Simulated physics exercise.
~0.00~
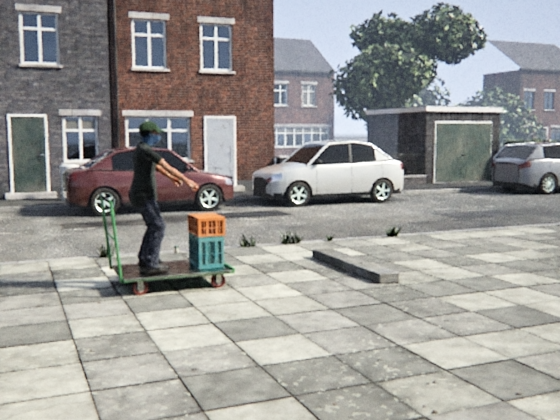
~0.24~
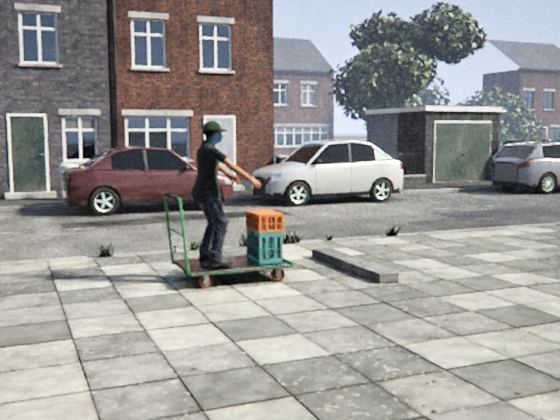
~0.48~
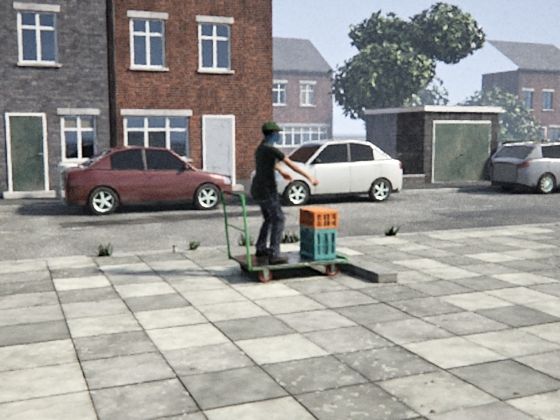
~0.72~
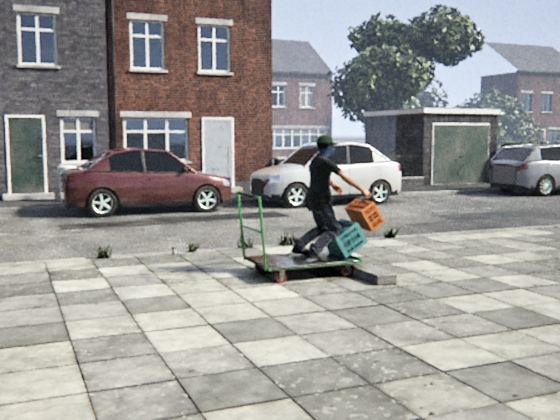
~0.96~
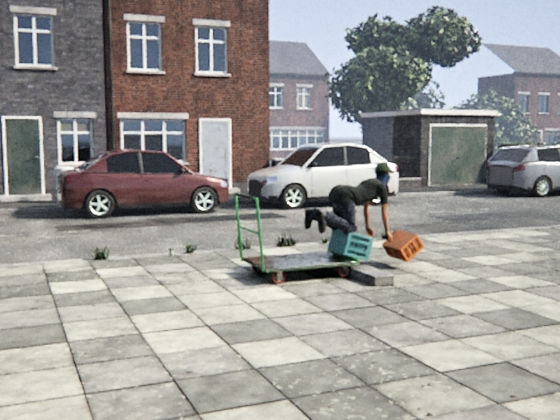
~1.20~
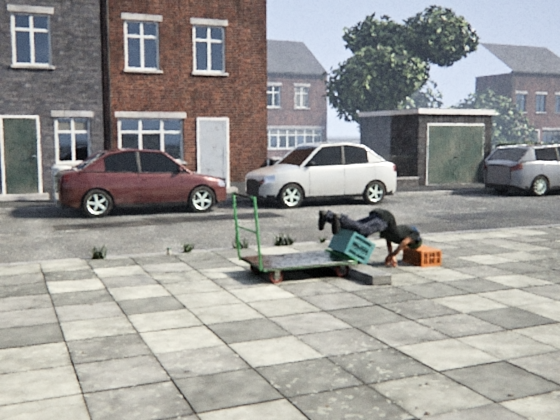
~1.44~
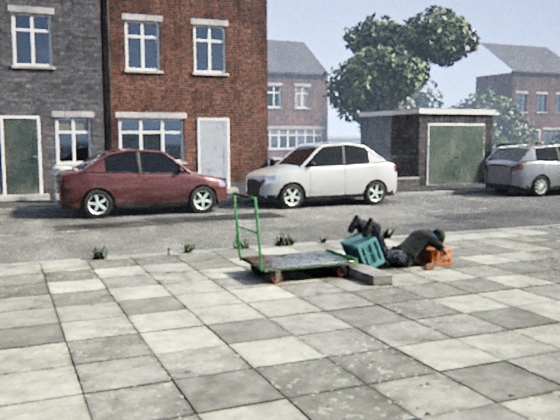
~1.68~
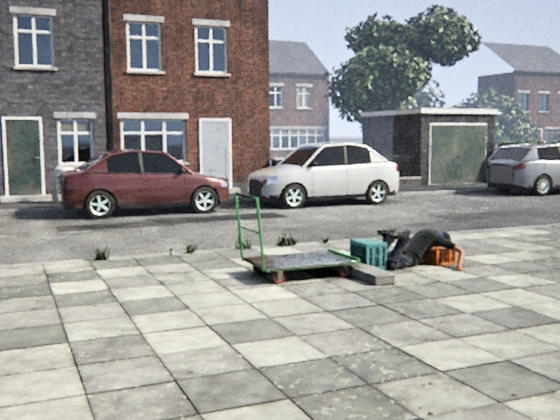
A person riding a trolley pitches forward with two crates at a kerb and lies beyond it.
